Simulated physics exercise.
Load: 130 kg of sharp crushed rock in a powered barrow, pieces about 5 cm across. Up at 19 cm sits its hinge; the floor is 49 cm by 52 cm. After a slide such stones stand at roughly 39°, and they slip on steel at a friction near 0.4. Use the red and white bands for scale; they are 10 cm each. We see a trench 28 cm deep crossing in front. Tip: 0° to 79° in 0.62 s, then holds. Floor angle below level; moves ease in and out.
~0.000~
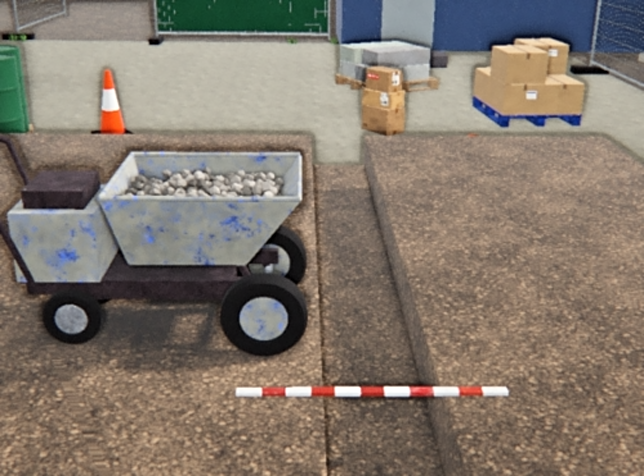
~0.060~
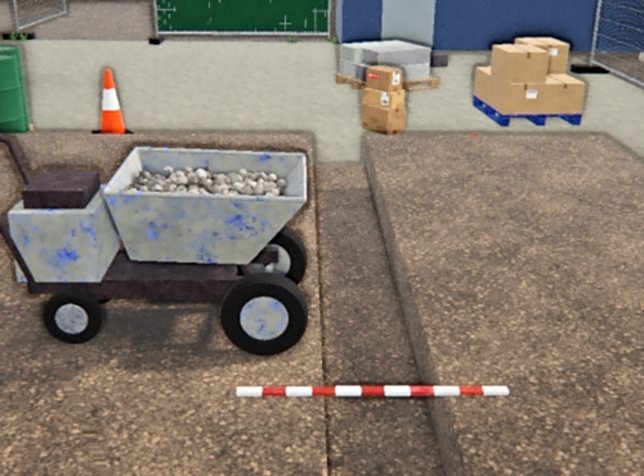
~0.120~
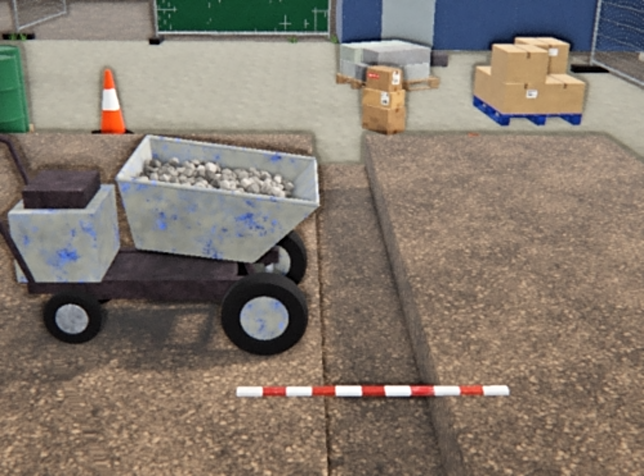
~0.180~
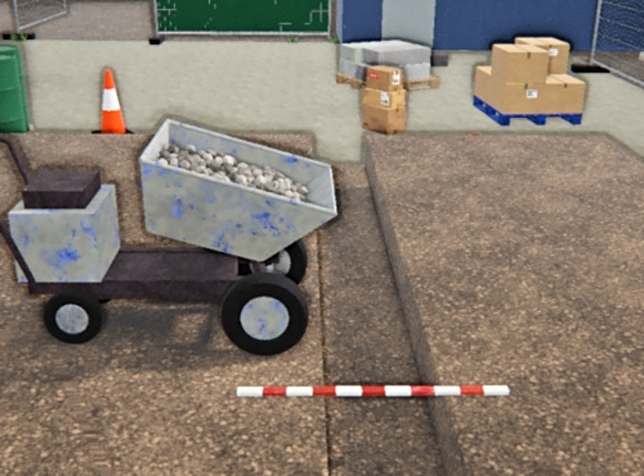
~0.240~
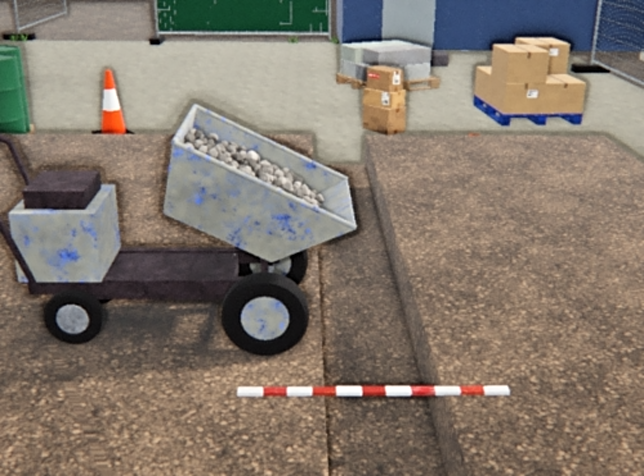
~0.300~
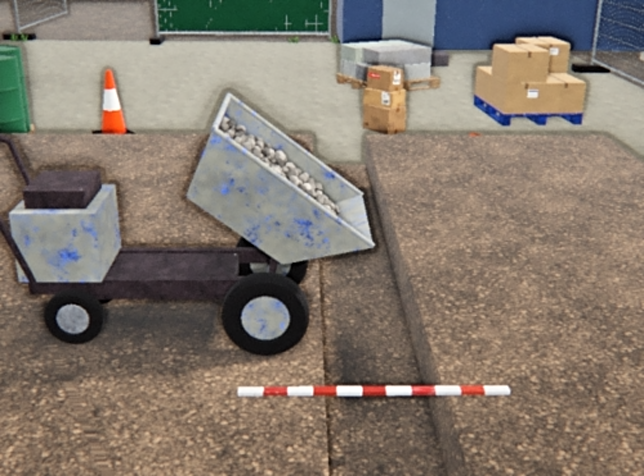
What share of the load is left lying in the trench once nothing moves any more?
About 43 per cent.
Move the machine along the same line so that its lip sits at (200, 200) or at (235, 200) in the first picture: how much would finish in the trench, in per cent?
Near 100 then near 90 percent.
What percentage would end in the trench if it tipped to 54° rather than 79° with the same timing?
Roughly 10%.
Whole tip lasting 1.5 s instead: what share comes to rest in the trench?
Roughly 70% would finish there.
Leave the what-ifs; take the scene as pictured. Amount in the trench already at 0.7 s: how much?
Some 15 per cent.
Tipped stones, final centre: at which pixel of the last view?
Roughly at pixel (444, 318).
After 0.5 s the floor is at 66°; 100 % in the tray; the foremost stones are at (381, 262).
After 0.7 s the floor is at 79°; 58 % in the tray, 13 % in the trench, 30 % past the trench; the foremost stones are at (490, 332).
After 1.1 s the floor is at 79°; 8 % in the tray, 32 % in the trench, 60 % past the trench; the foremost stones are at (642, 307).
After 3.0 s the floor is at 79°; 0 % in the tray, 43 % in the trench, 57 % past the trench; the foremost stones are past the picture's edge.
